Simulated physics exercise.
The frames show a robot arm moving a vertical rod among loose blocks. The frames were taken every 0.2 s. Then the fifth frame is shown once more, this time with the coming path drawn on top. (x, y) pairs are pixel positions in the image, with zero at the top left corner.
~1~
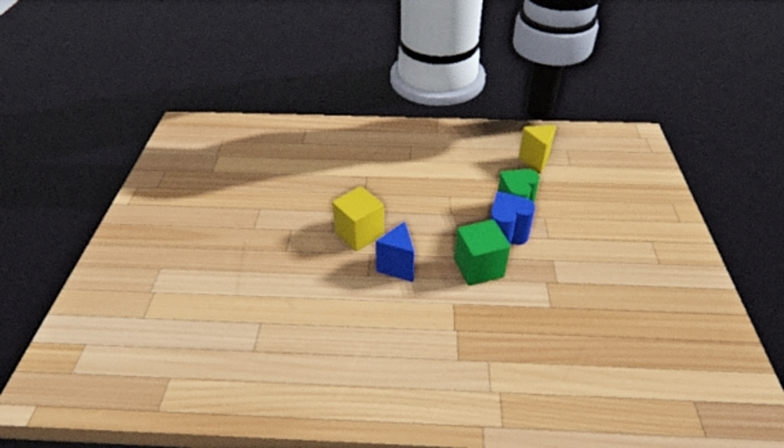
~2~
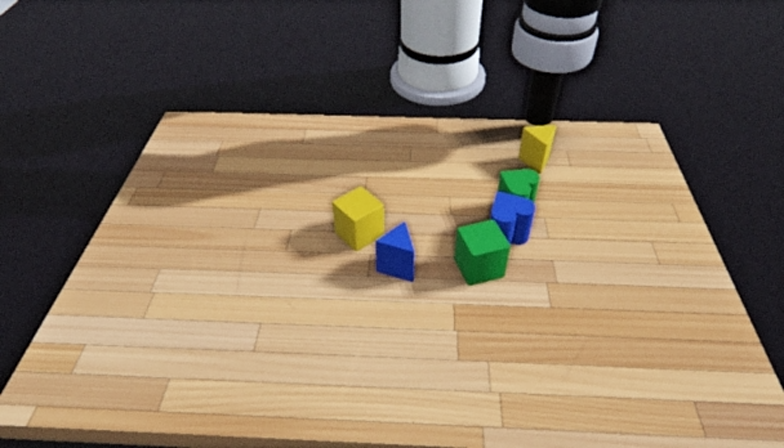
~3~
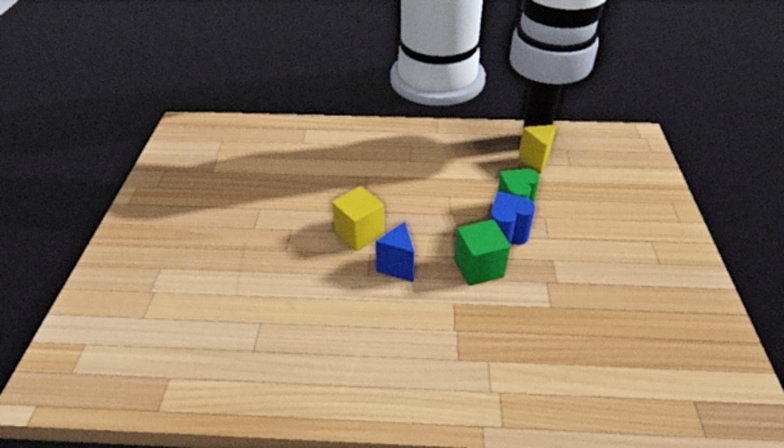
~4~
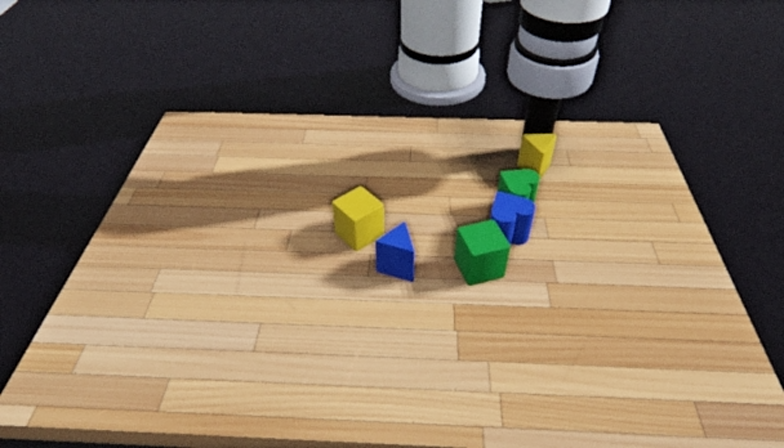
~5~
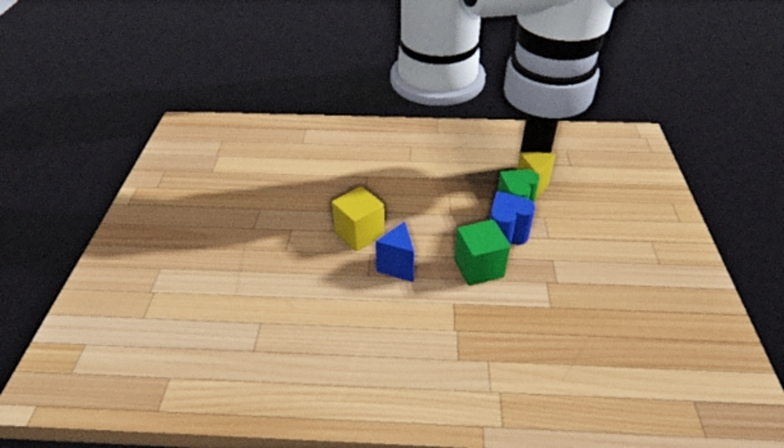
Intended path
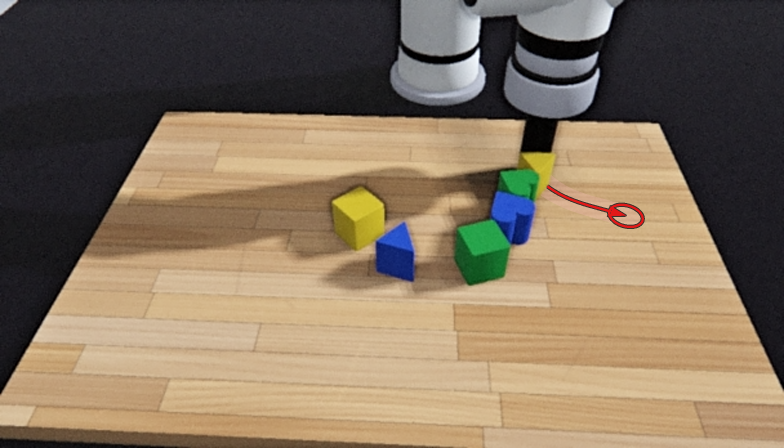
On a wooden board scattered with yellow, green and blue blocks, a robot arm moved a dark rod forward from the far edge, then pushed the yellow triangle toward the green heart.
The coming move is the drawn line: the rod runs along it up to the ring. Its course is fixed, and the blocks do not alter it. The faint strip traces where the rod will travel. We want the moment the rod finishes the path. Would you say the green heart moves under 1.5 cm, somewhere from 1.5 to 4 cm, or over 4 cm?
It's set to move under 1.5 cm.
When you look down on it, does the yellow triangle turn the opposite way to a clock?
Going by the path, no.
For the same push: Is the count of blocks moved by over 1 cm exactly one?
Yes, it checks out.
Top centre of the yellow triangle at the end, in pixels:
In the picture, that point is around (558, 180).
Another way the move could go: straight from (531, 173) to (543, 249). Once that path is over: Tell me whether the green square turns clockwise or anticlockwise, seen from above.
Viewed from the top, it goes anticlockwise.
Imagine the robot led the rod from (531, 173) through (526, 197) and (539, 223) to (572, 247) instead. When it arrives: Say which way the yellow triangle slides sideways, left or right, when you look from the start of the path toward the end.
It moves off to the left.
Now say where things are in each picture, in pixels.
Lower end of the rod (539, 112), tops of blocks, blue heart (511, 206), green heart (520, 180), yellow triangle (542, 132), in the first frame.
Rod (538, 119), blocks as before, in the second frame.
Rod (537, 129), blocks as before, in the third frame.
Rod (536, 144), yellow triangle (541, 140), in the fourth frame.
Rod (538, 159), blue heart (511, 206), green heart (520, 180), yellow triangle (538, 159), in the fifth frame.
The drawn path runs from (531, 173) through (555, 192) and (589, 205) to (626, 216).
What follows on the original path. One third of the way, rod (559, 181); green heart (520, 182); yellow triangle (555, 178), turned 35° clockwise.
Two thirds of the way, rod (593, 194); green heart (520, 182); yellow triangle (558, 180), turned 50° clockwise.
At the end, rod (630, 204); blue heart not moved; green heart (520, 182); yellow triangle (558, 180), turned 50° clockwise.
